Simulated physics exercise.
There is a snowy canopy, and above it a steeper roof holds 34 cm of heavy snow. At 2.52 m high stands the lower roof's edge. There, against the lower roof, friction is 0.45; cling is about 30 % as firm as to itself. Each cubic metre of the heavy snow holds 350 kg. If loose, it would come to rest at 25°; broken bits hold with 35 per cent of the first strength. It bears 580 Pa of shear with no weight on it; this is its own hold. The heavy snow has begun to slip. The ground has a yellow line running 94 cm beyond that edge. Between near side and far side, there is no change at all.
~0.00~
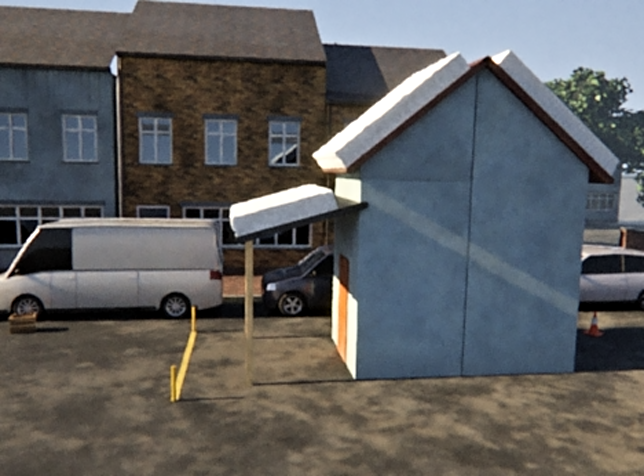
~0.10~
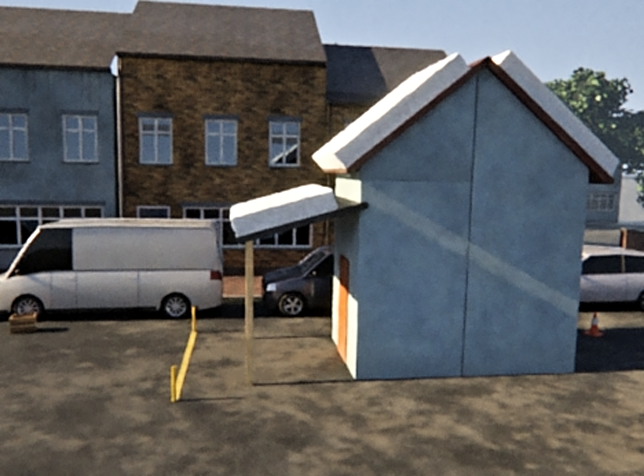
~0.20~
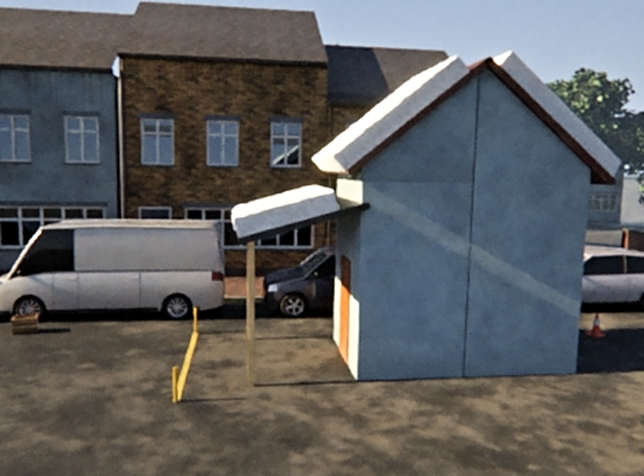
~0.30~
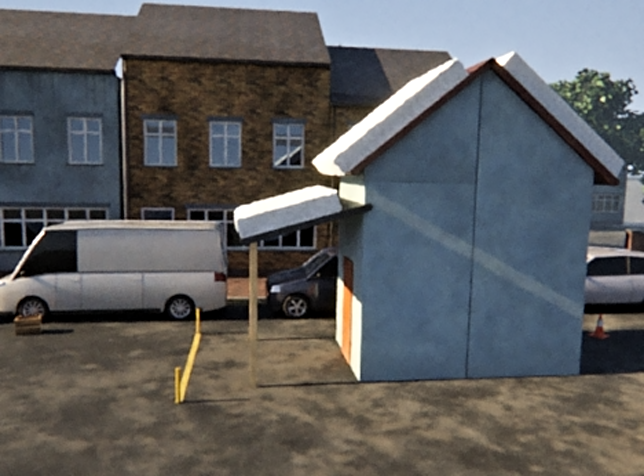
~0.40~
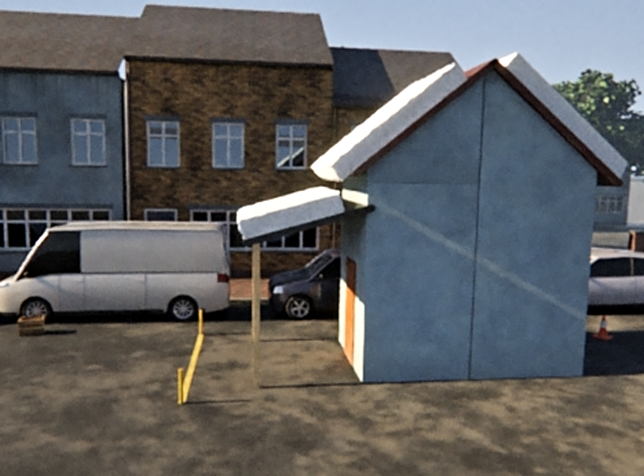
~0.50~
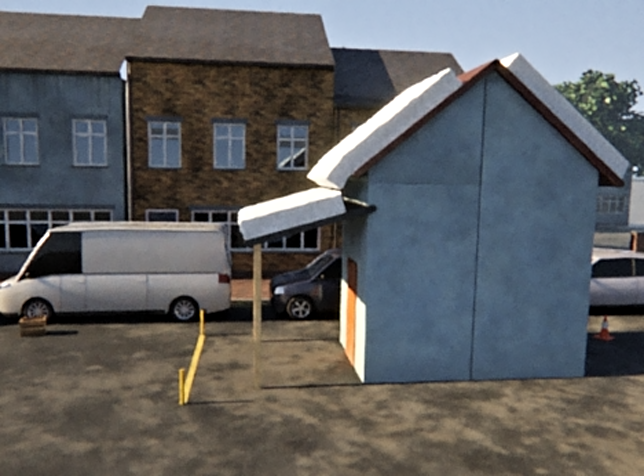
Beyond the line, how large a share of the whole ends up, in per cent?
Roughly 25 per cent.
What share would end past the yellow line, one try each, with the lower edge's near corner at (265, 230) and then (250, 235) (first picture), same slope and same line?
First about 40 per cent, second about 30 per cent.
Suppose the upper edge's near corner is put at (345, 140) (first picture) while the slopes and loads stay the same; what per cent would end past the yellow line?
Roughly 50 %.
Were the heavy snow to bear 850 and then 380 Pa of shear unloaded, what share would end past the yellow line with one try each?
First 12 %, second 35 %.
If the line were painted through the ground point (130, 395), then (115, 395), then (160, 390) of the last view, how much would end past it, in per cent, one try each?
In order, some 7, 3 and 16 percent would end past it.
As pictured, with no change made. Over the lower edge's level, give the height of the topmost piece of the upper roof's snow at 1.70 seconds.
About 1.3 m.
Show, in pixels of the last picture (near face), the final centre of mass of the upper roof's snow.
Centre: Approx. (234, 294) px, near face.
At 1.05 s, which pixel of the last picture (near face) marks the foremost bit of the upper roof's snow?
Roughly at the pixel (276, 197).
After 1.05 s, none is below the lower edge and 0 % is past the line.
After 1.70 s, 3 % is below the lower edge and 0 % is past the line.
After 2.35 s, 35 % is below the lower edge and 14 % is past the line.
After 3.00 s, 48 % is below the lower edge and 25 % is past the line.
After 4.20 s, 52 % is below the lower edge and 25 % is past the line.
